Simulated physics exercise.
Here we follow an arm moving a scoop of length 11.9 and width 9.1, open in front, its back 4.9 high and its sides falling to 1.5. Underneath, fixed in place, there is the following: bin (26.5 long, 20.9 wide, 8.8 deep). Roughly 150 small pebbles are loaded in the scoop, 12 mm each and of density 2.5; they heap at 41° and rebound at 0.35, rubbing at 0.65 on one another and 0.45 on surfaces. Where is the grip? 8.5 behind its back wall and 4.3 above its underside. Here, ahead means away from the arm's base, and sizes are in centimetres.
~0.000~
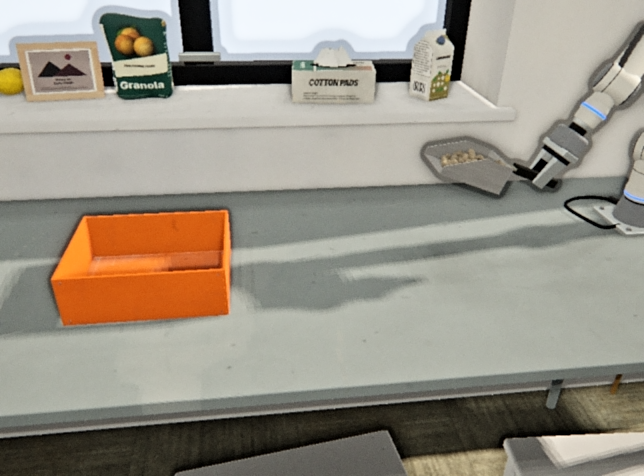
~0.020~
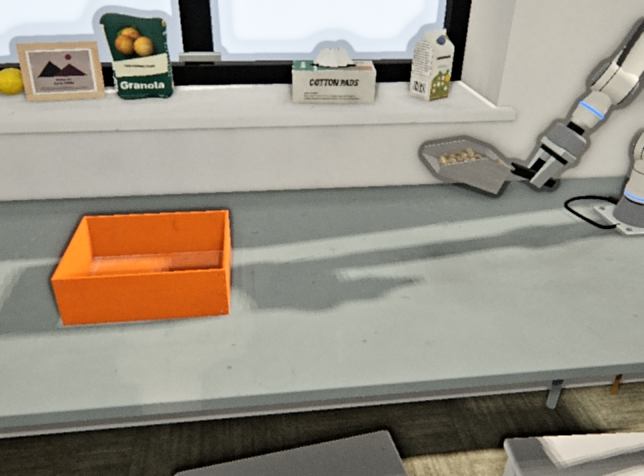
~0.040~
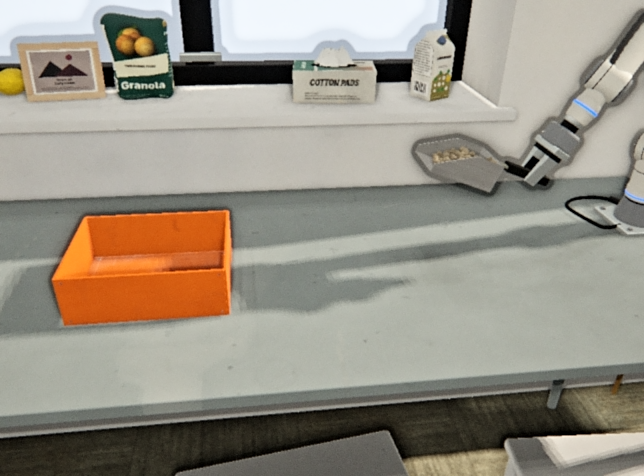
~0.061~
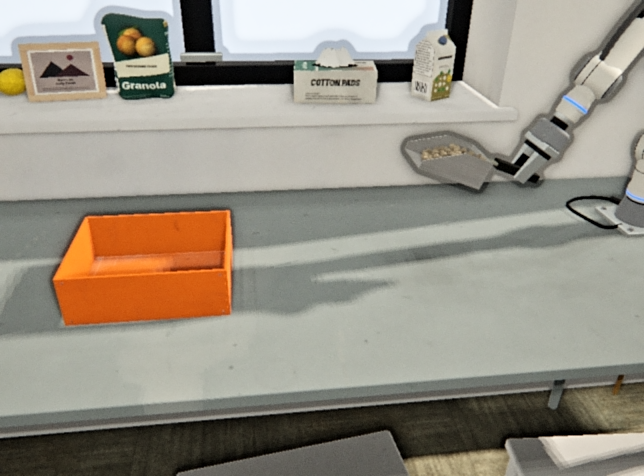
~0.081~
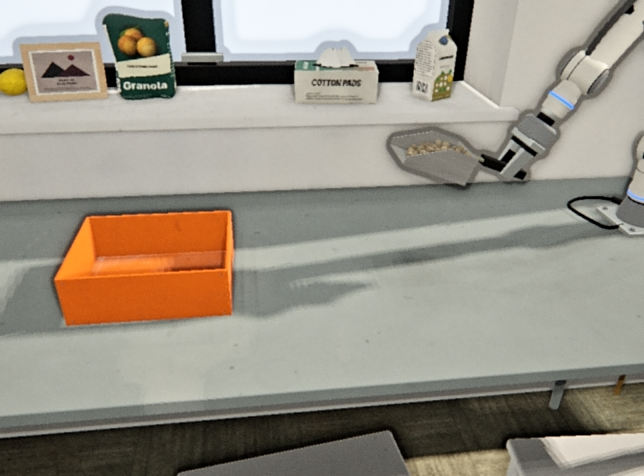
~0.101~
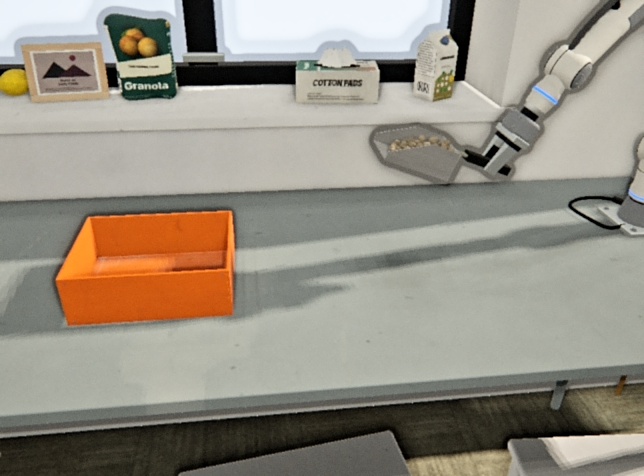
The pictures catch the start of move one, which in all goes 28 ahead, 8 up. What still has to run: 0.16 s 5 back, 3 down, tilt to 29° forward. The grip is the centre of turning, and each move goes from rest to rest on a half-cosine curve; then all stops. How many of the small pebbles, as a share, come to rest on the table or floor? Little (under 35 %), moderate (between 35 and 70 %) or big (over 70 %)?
On the table or floor the share is little, under 35 %.
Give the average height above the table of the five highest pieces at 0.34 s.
Roughly 32 cm high.
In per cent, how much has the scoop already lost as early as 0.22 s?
0 %.
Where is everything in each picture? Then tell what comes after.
In the first picture, scoop floor at (467, 174), tilted 21° backward; upper third of the load around (467, 163), from x 445 to 500, top at y 150; 152 on the scoop.
In the second picture, scoop floor at (464, 173), tilted 21° backward; upper third of the load around (467, 162), from x 440 to 500, top at y 150.
In the third picture, scoop floor at (458, 171), tilted 21° backward; upper third of the load around (462, 160), from x 435 to 495, top at y 150.
In the fourth picture, scoop floor at (447, 169), tilted 21° backward; upper third of the load around (452, 157), from x 425 to 485, top at y 145.
In the fifth picture, scoop floor at (433, 165), tilted 21° backward; upper third of the load around (437, 153), from x 410 to 470, top at y 145.
In the sixth picture, scoop floor at (416, 160), tilted 21° backward; upper third of the load around (420, 149), from x 390 to 450, top at y 140; 152 on the scoop.
By 0.22 s, tilted 21° backward, highest piece 32 above the table; 152 on the scoop.
By 0.34 s, tilted 14° forward, highest piece 32 above the table; 3 on the scoop, 149 in flight or on a rim.
By 0.60 s, tilted 29° forward, highest piece 11 above the table; 132 in the bin, 15 on the table or floor, 5 in flight or on a rim.
By 1.65 s, tilted 29° forward, highest piece 2 above the table; 132 in the bin, 20 on the table or floor.
Final count, 132 in the bin, 20 on the table or floor. That is 13 % on the table or floor.
